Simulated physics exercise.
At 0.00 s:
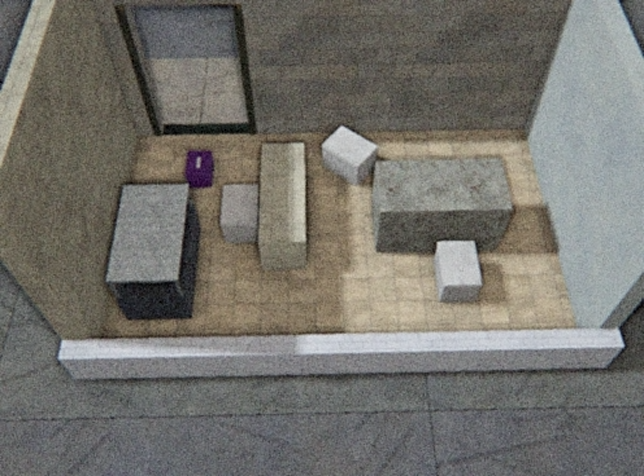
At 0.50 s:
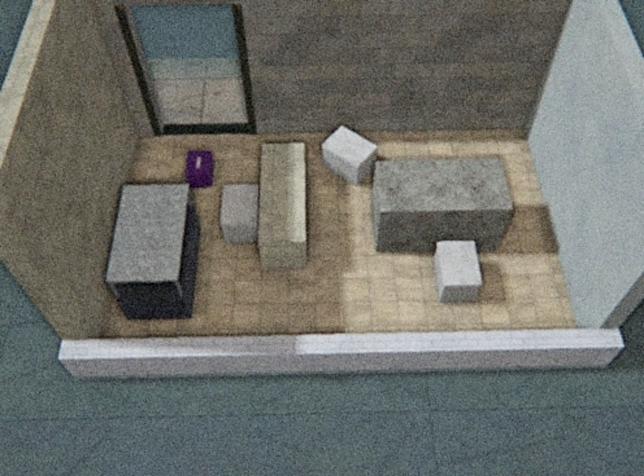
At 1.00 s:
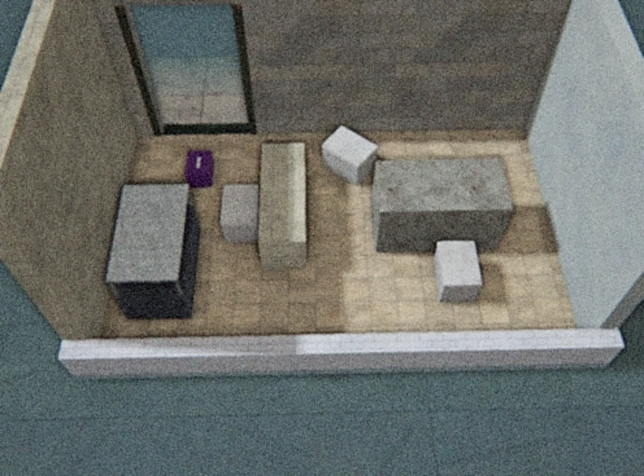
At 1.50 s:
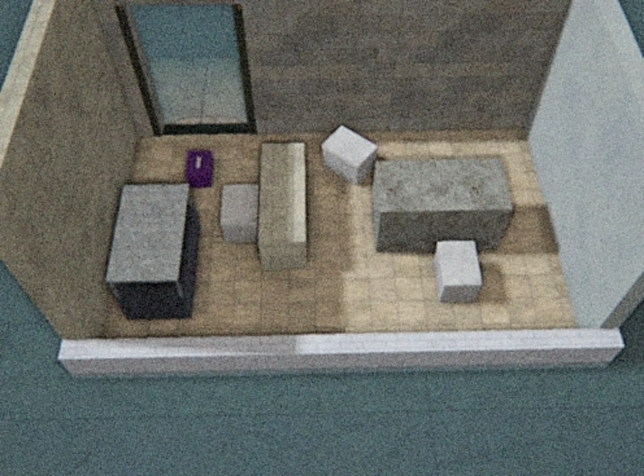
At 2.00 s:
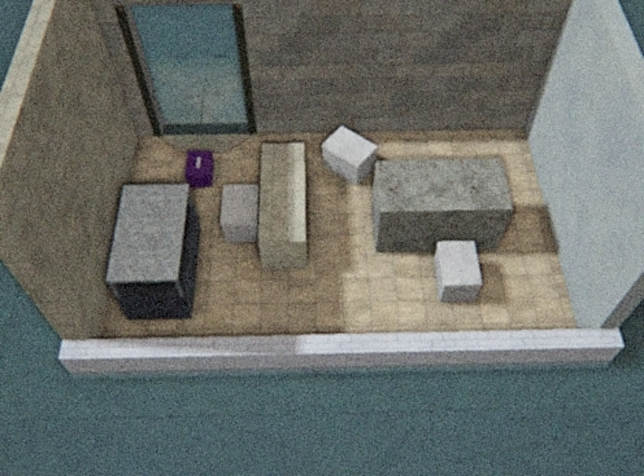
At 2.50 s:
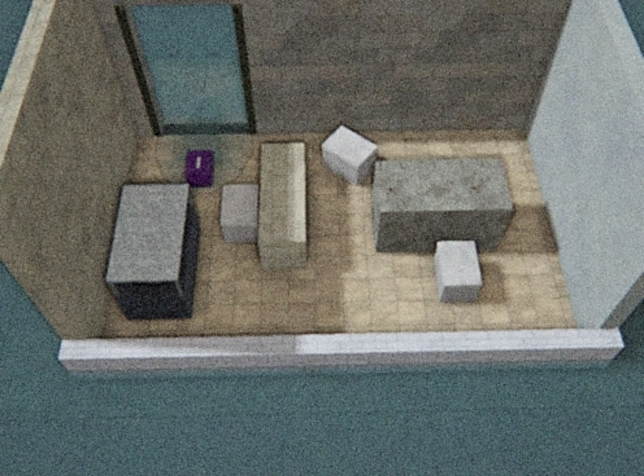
A walled office sat still as bluish water spread over the gray ground outside, then crept through the doorway at the back toward the small purple tote, while none of the furniture or boxes moved.
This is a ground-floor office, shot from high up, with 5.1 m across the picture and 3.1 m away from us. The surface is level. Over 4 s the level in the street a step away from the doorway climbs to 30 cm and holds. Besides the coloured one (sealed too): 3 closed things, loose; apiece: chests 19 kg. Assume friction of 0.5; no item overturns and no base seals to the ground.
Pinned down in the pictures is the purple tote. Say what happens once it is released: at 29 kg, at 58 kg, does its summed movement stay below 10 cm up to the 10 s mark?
Only 58 kg keeps it there.
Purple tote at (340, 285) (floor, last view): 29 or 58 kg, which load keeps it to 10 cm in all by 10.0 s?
The answer: Either weight will do.
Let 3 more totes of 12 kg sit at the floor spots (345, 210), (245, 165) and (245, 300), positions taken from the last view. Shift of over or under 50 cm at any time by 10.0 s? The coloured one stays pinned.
In the order given, within the mark, then beyond the mark, and last beyond the mark.
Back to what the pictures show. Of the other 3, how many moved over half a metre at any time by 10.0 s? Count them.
Count: 3.
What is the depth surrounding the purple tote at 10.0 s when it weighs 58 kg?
About 22 cm.
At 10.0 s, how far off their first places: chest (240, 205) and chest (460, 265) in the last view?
First 250 cm, then 80 cm.
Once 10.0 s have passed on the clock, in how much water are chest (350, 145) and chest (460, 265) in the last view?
Depth approx. 22 cm / 15 cm.
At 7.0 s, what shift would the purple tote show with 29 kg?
Shift: About 50 cm.
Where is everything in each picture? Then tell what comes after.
The first frame shows the purple tote at (199, 163), on the bottom; water covers 0.0 m2; 0 of 4 have shifted.
The second frame shows the purple tote at (199, 163), on the bottom; 0.0 m2 under water; 0 of 4 have shifted.
The third frame shows the purple tote at (199, 163), on the bottom; 0.0 m2 under water; 0 of 4 have shifted.
The fourth frame shows the purple tote at (199, 163) rests on the ground; water covers 0.0 m2; 0 of 4 have shifted.
The fifth frame shows the purple tote at (199, 163), on the bottom; 0.3 m2 under water; 0 of 4 have shifted.
The sixth frame shows the purple tote at (199, 163) rests on the ground; 0.8 m2 under water; 0 of 4 have shifted.
After 3.5 s the purple tote would be 0 cm from its start with 29 kg and 0 cm from its start with 58 kg; 7 cm of water round it then.
After 4.5 s the purple tote would be 5 cm from its start with 29 kg and 0 cm from its start with 58 kg; 10 cm of water round it then.
After 7.0 s the purple tote would be 55 cm from its start with 29 kg and 0 cm from its start with 58 kg; 18 cm of water round it then.
After 10.0 s the purple tote would be 94 cm from its start with 29 kg and 0 cm from its start with 58 kg; 22 cm of water round it then.
